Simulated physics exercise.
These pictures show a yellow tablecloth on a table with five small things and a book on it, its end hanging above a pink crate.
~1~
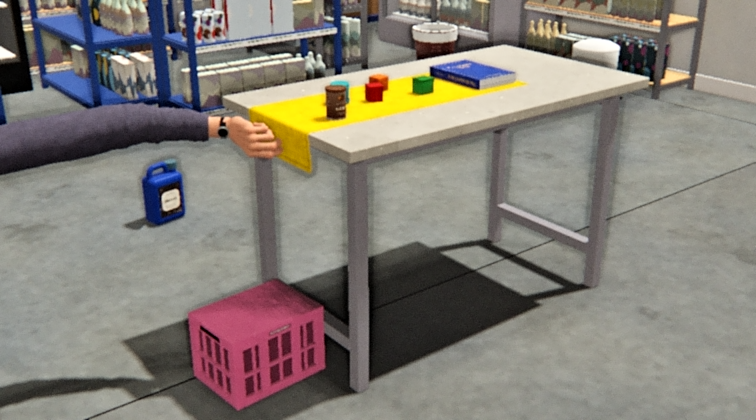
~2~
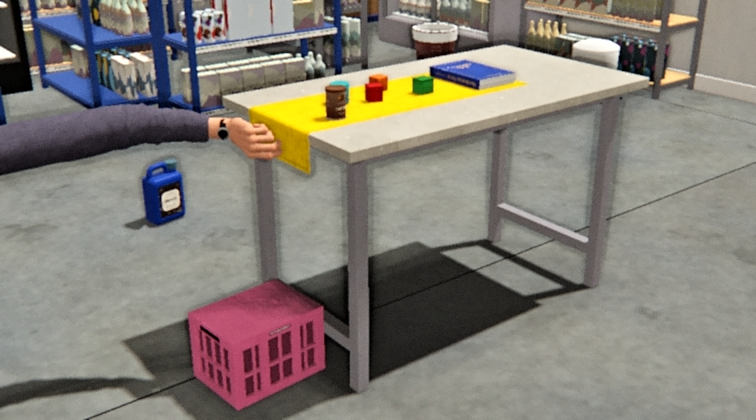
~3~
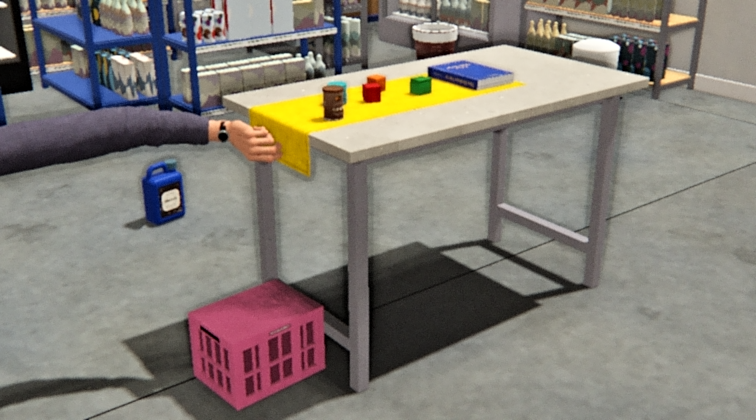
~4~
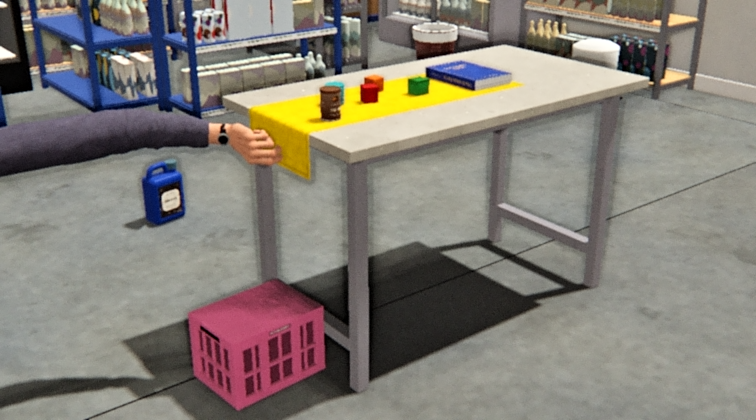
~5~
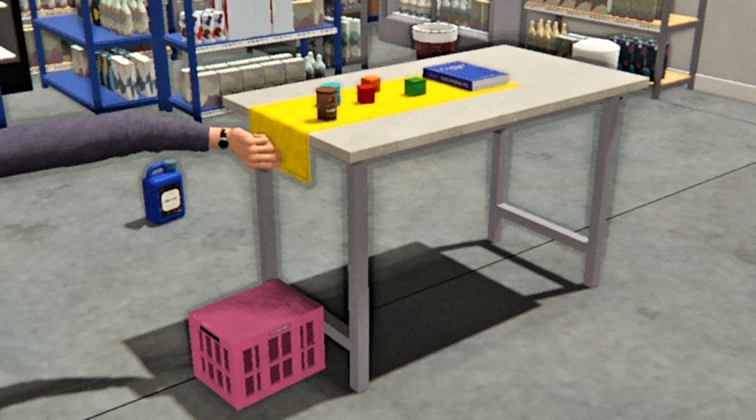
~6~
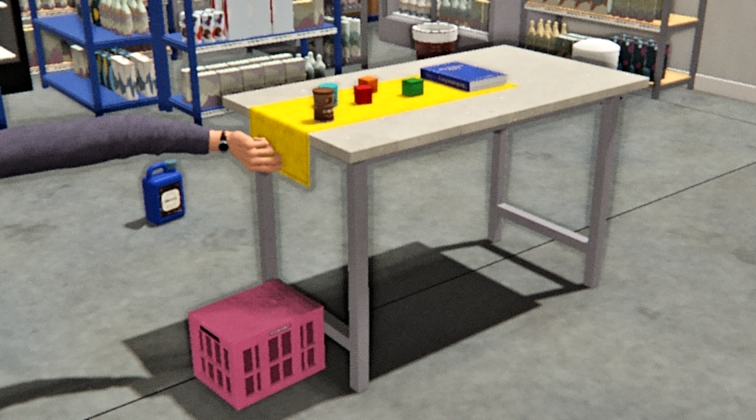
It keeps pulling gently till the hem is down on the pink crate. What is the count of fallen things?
It carries off four.
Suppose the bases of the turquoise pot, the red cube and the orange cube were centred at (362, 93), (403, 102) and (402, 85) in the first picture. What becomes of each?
The turquoise pot goes over; the red cube is carried off; the orange cube holds on.
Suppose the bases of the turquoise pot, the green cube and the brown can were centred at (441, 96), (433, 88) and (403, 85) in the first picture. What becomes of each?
The turquoise pot does not fall, the green cube survives, the brown can does not fall.
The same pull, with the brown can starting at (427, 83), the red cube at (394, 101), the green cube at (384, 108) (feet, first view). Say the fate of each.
The brown can remains up; the red cube drops off; the green cube is carried off.
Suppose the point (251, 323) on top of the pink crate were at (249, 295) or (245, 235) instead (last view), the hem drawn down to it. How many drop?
The count: 3 and 1.
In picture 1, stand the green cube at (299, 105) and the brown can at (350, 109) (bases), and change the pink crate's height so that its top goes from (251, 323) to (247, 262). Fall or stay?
The green cube comes down; the brown can drops off.
Soon after, hem near (281, 230); brown can gone.
Then, hem near (281, 283); brown can, turquoise pot and red cube gone.
At rest, hem on the crate; brown can, turquoise pot, red cube and orange cube gone. The answer is four.
